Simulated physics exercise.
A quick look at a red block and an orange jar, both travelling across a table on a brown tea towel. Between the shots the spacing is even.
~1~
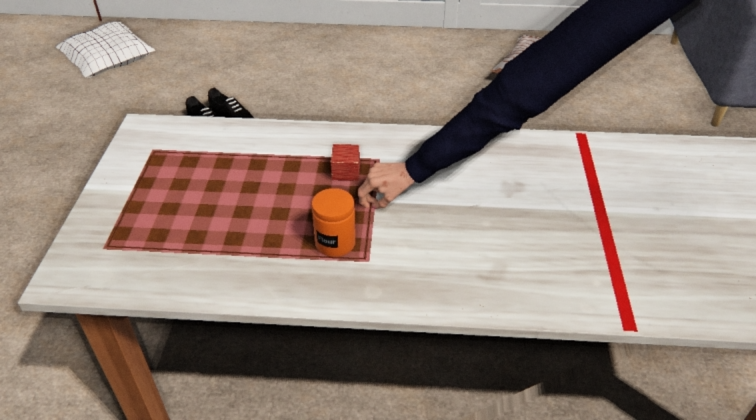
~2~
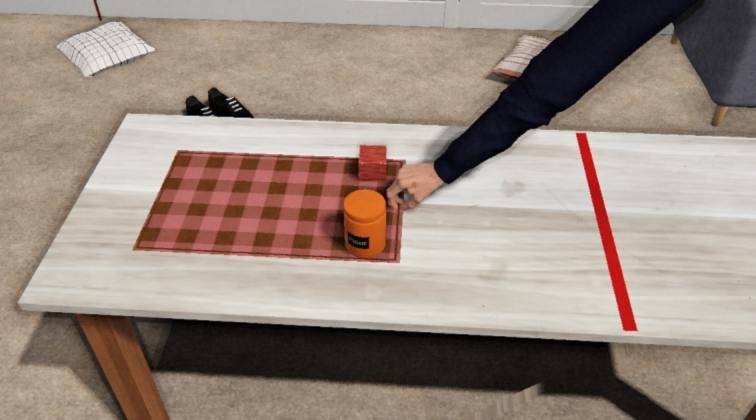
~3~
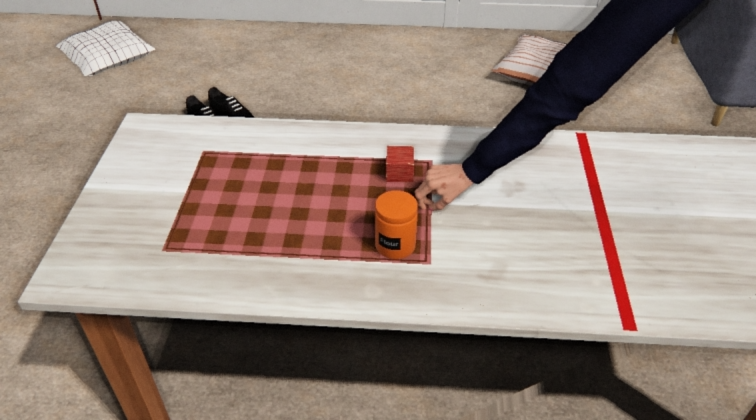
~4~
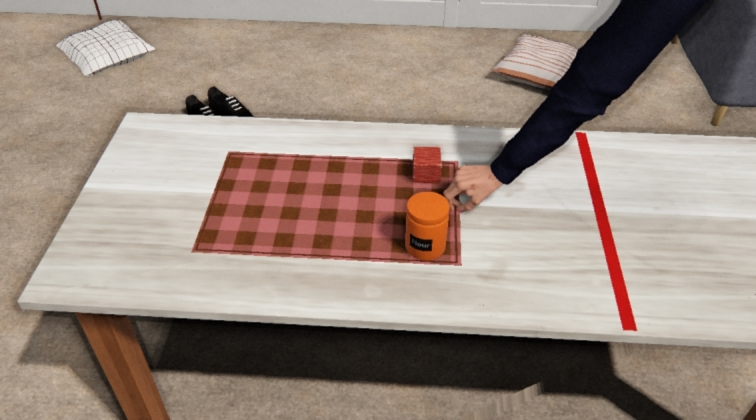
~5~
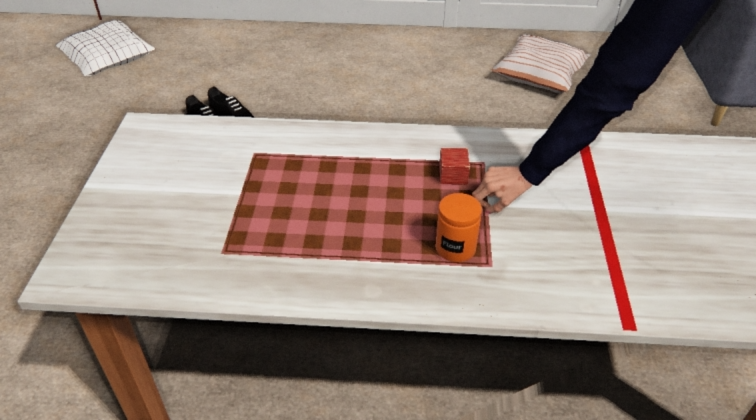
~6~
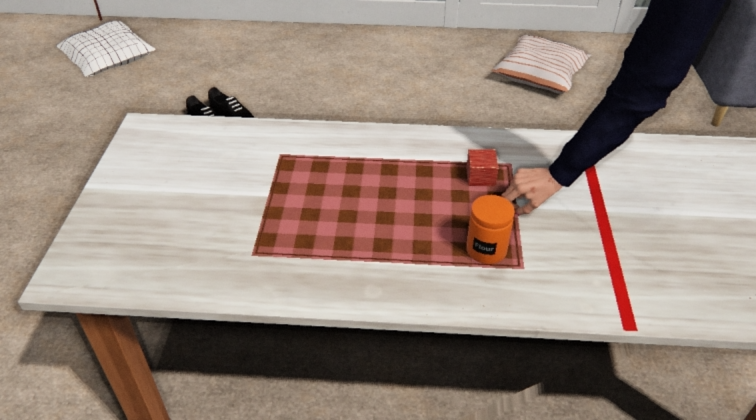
A pale wooden table stands on a beige carpeted floor, with cushions and dark shoes behind it, seen from above by a still camera. On its left half lies a brown and pink checked tea towel, an orange jar and a small red block near its right end, and a red tape line crosses the table farther right. A hand at that end draws the towel steadily rightward, the jar and block riding along with it.
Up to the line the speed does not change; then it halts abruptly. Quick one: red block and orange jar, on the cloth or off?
Red block - off. Orange jar - off.
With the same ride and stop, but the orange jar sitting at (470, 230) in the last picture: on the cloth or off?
Note: At that spot it drops off.
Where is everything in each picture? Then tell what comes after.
Tea towel end (369, 262); red block (345, 153); orange jar (333, 202); tape (626, 310), in the first frame.
Tea towel end (400, 264), far hem (132, 250); orange jar (365, 203), in the second frame.
Tea towel end (431, 265); red block (400, 155), in the third frame.
Tea towel end (461, 266), far hem (191, 253); orange jar (428, 205), in the fourth frame.
Tea towel end (492, 268); red block (455, 157), in the fifth frame.
Tea towel end (524, 270), far hem (252, 256); red block (483, 158); orange jar (493, 209); tape (626, 310), in the sixth frame.
Then, 0.11 s past the final frame, hem short of the tape; red block on the cloth near (543, 170); orange jar on the cloth near (559, 233).
Then, 0.22 s past the final frame, hem at the tape; red block ahead of the hem near (600, 173); orange jar ahead of the hem near (625, 236).
When it is over, hem at the tape; red block ahead of the hem near (649, 176); orange jar knocked over near (691, 245). The red block slides clear of the cloth and the orange jar leaves the cloth.
